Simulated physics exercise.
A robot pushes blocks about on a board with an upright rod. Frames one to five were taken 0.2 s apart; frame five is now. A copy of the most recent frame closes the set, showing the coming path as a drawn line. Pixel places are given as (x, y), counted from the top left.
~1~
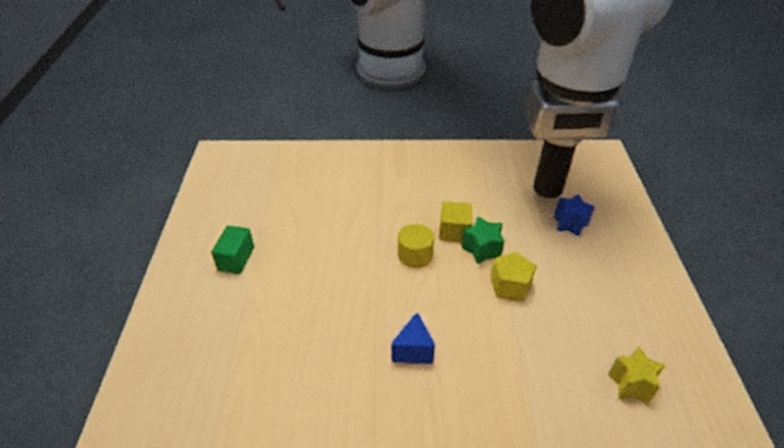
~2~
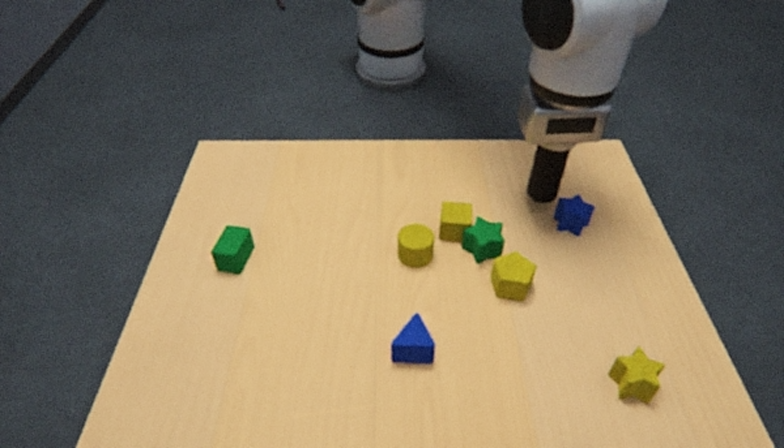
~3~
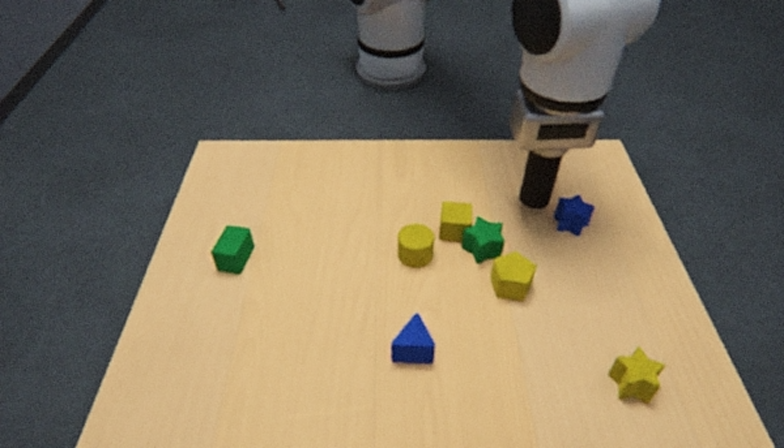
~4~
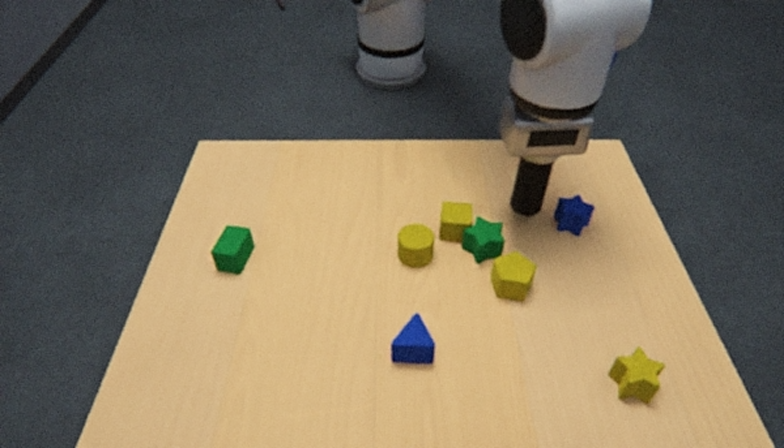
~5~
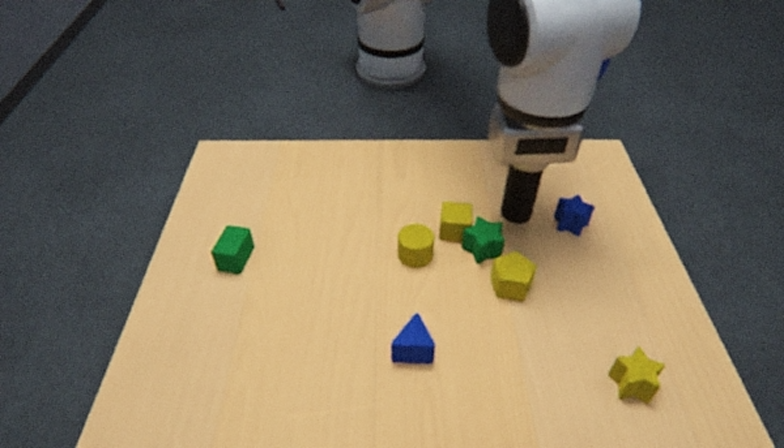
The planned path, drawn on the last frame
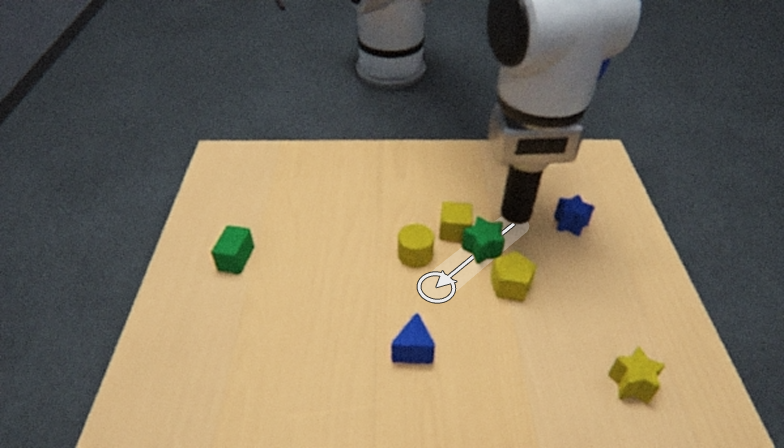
A robot arm moves its black rod slightly left and nearer above the still blocks.
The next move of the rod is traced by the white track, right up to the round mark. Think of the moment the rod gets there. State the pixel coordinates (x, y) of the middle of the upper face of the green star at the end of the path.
At pixel (415, 288).
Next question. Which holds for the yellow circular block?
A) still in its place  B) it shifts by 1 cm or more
Option A.
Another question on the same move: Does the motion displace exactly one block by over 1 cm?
I believe so.
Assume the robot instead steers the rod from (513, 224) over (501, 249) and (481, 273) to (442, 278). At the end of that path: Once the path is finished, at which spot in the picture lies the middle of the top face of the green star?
The top centre is at (411, 252).
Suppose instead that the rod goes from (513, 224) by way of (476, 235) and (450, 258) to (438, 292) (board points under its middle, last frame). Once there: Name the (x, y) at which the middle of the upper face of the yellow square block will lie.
Roughly at (432, 214).
The drawn path runs from (513, 224) to (436, 287).
The first path, step by step. One third of the way, rod at (491, 233); green star at (473, 242), turned 25° clockwise.
Two thirds of the way, rod at (465, 254); green star at (445, 264), turned 25° clockwise.
At the end, rod at (437, 276); yellow circular block not moved; yellow square block not moved; green star at (415, 288), turned 25° clockwise.
